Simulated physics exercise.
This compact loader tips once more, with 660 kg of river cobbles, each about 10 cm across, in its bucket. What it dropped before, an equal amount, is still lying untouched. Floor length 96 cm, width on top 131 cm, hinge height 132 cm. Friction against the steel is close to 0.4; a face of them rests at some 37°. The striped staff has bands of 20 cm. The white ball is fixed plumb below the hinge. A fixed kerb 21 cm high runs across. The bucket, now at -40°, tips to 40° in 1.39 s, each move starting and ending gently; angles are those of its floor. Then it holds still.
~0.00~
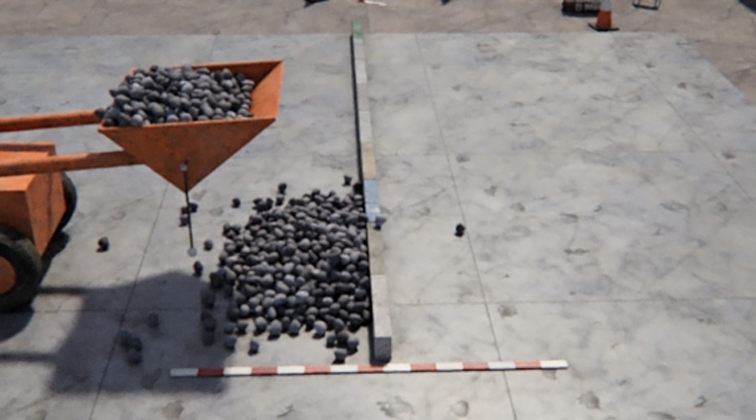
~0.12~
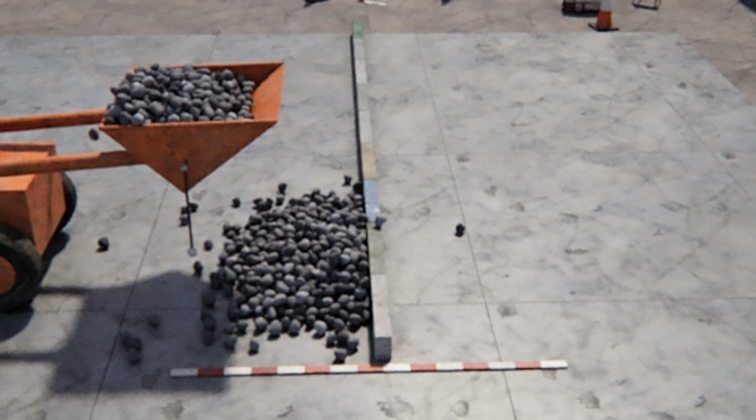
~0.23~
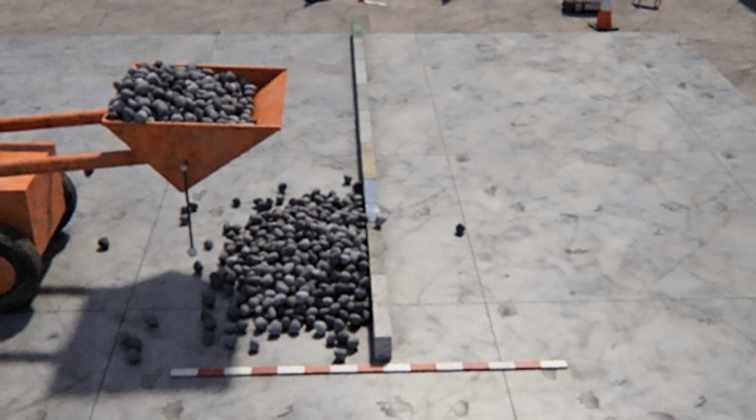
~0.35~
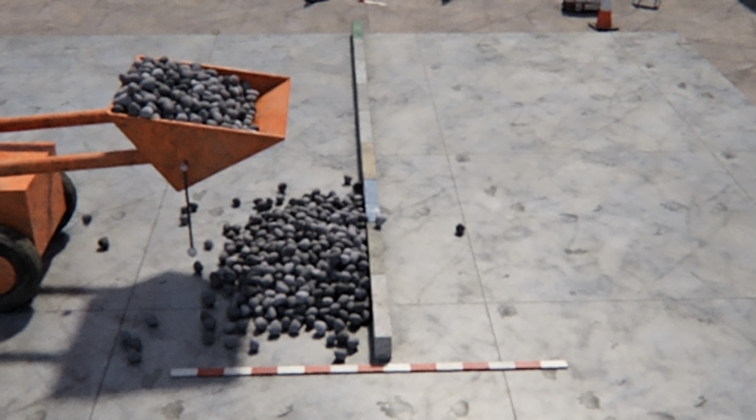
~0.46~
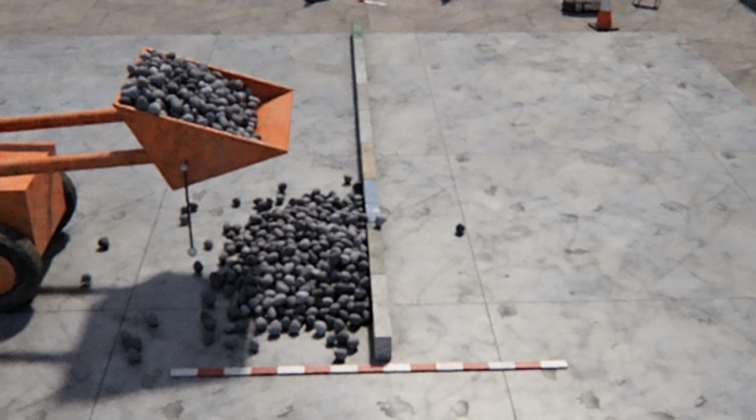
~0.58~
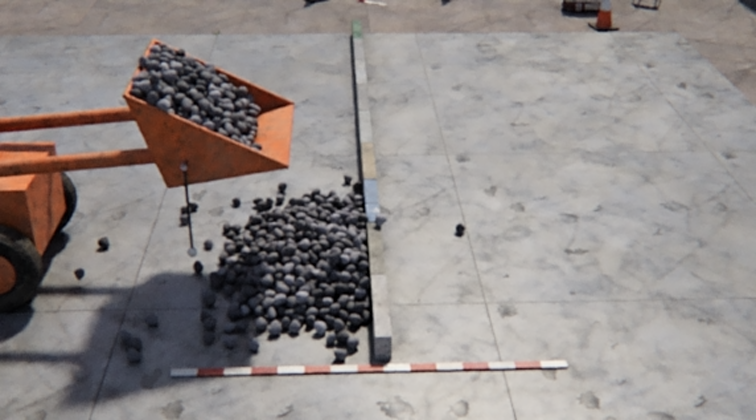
On a pale, stained concrete yard in sunlight, seen from above by a still camera, a long narrow kerb runs away from the viewer. At left an orange loader holds a bucket of dark grey stones beside a similar heap against the kerb, with a red-and-white staff in front. The bucket's rear rises and its front edge dips slowly rightward, while a stone drops behind it.
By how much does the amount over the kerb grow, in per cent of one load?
Close to 7 parts in a hundred.
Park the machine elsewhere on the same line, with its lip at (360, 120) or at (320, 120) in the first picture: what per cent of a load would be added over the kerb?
First some 70, then 30 per cent.
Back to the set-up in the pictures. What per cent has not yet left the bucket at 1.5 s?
About 35 per cent.
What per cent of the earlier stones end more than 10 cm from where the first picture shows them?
About 20 per cent.
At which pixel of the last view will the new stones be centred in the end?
Their middle is at about (311, 242).
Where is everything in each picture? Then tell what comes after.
In the first frame, lip at (276, 119), floor tilted -40°, highest stones at (170, 80). The earlier load is highest near (308, 239), 30 cm above ground level, 101 % on this side of the kerb.
In the second frame, the bucket is at -38°, its lip at (277, 121); the top of the load is at (172, 80); the stones move at 0.1 m/s on average.
In the third frame, lip at (280, 128), floor tilted -34°, highest stones at (163, 75); the stones move at 0.2 m/s on average.
In the fourth frame, lip at (284, 139), floor tilted -27°, highest stones at (162, 70); the stones move at 0.3 m/s on average.
In the fifth frame, lip at (287, 152), floor tilted -19°, highest stones at (156, 63); the stones move at 0.4 m/s on average.
In the sixth frame, lip at (288, 167), floor tilted -10°, highest stones at (163, 59); the stones move at 0.4 m/s on average.
After 1.0 s the floor is at 27°; in per cent of one load, 98 in the bucket, 102 on this side of the kerb; the foremost stones are at (378, 239).
After 1.5 s the floor is at 40°; in per cent of one load, 35 in the bucket, 165 on this side of the kerb; the foremost stones are at (378, 234).
After 1.8 s the floor is at 40°; in per cent of one load, 4 in the bucket, 193 on this side of the kerb, 3 over the kerb; the foremost stones are at (414, 243).
After 4.7 s the floor is at 40°; in per cent of one load, 0 in the bucket, 194 on this side of the kerb, 7 over the kerb; the foremost stones are at (475, 246). Net gain over the kerb, 7.
